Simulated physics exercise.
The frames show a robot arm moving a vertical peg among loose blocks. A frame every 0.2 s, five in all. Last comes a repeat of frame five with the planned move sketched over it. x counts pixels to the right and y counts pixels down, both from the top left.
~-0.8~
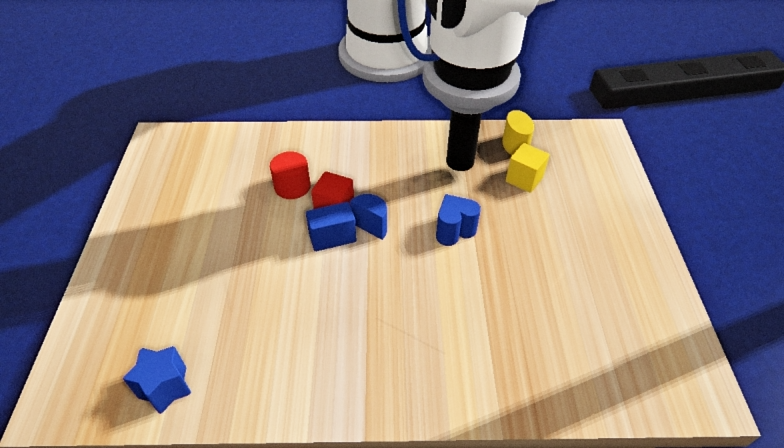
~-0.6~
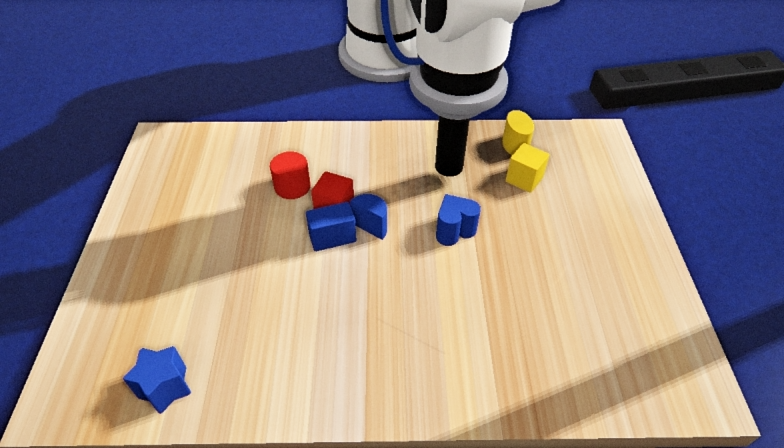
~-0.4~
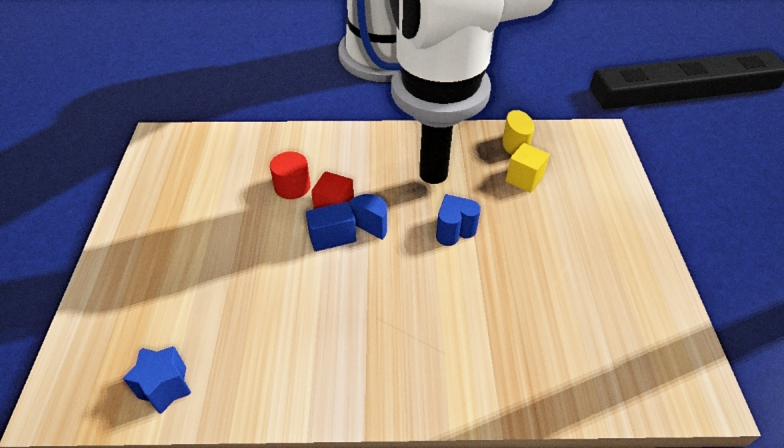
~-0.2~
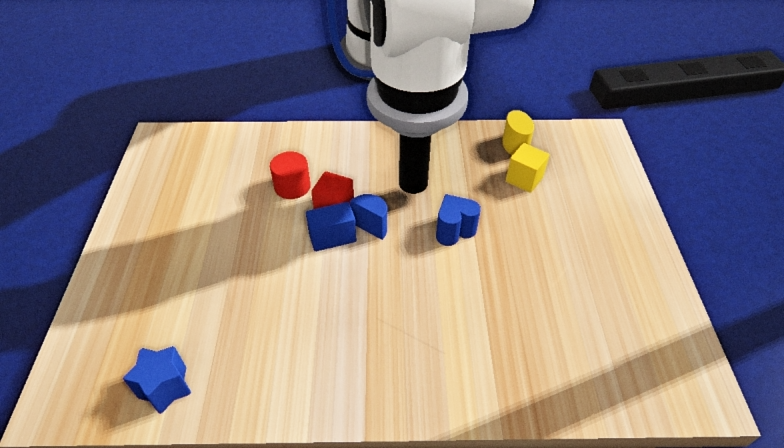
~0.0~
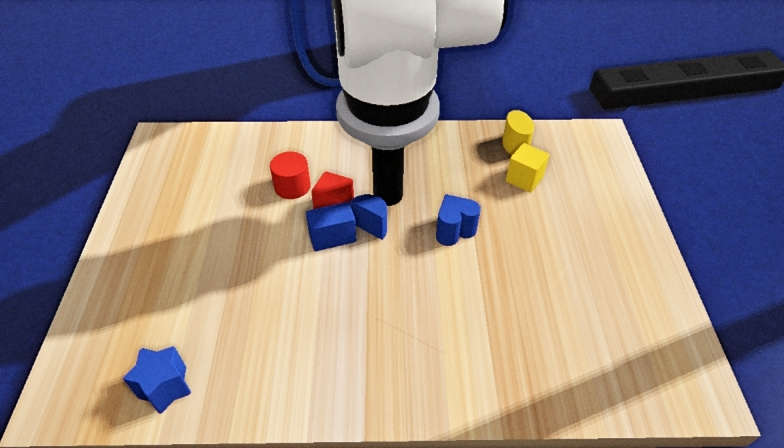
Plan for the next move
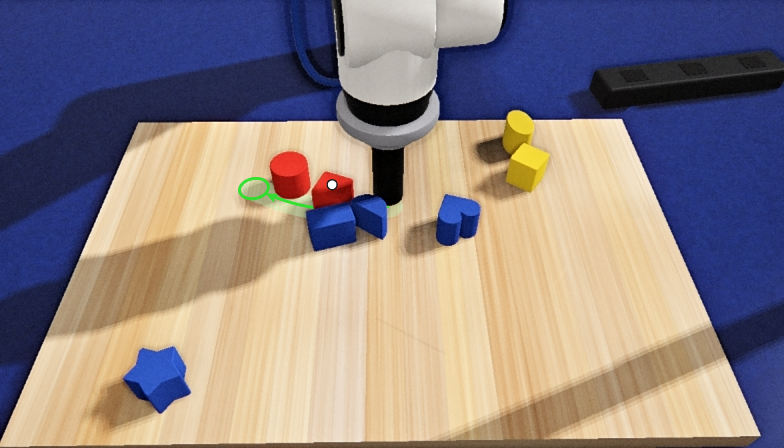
Robot arm moving a black vertical peg leftward and slightly nearer across a wooden board, approaching clustered red and blue blocks.
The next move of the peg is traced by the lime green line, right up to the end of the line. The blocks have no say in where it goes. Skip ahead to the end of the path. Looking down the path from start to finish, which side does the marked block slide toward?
Sideways shift: Left.
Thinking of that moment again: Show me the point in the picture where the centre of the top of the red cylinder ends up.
The middle of its top is at (264, 144).
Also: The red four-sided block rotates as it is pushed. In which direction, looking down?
Prediction: Counterclockwise.
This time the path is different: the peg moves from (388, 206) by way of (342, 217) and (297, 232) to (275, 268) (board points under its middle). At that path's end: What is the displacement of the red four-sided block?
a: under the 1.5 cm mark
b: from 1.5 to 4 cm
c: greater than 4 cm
My answer is option c.
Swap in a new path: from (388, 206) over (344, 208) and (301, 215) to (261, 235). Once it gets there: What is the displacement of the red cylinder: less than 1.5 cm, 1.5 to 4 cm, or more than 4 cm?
Result: Under 1.5 cm.
The drawn path runs from (388, 206) through (340, 210) and (294, 203) to (254, 188); the dot is on the red four-sided block.
The first path, step by step. One third of the way, peg at (338, 199); red cylinder at (286, 162); blue rectangle at (327, 217); red four-sided block at (304, 187); blue half-round block at (367, 208).
Two thirds of the way, peg at (292, 192); red cylinder at (279, 159); blue rectangle at (327, 217); red four-sided block at (258, 188), turned 45° anticlockwise; blue half-round block at (367, 208).
At the end, peg at (251, 178); red cylinder at (264, 144); blue rectangle at (327, 217); red four-sided block at (238, 189), turned 80° anticlockwise; blue half-round block at (367, 208).
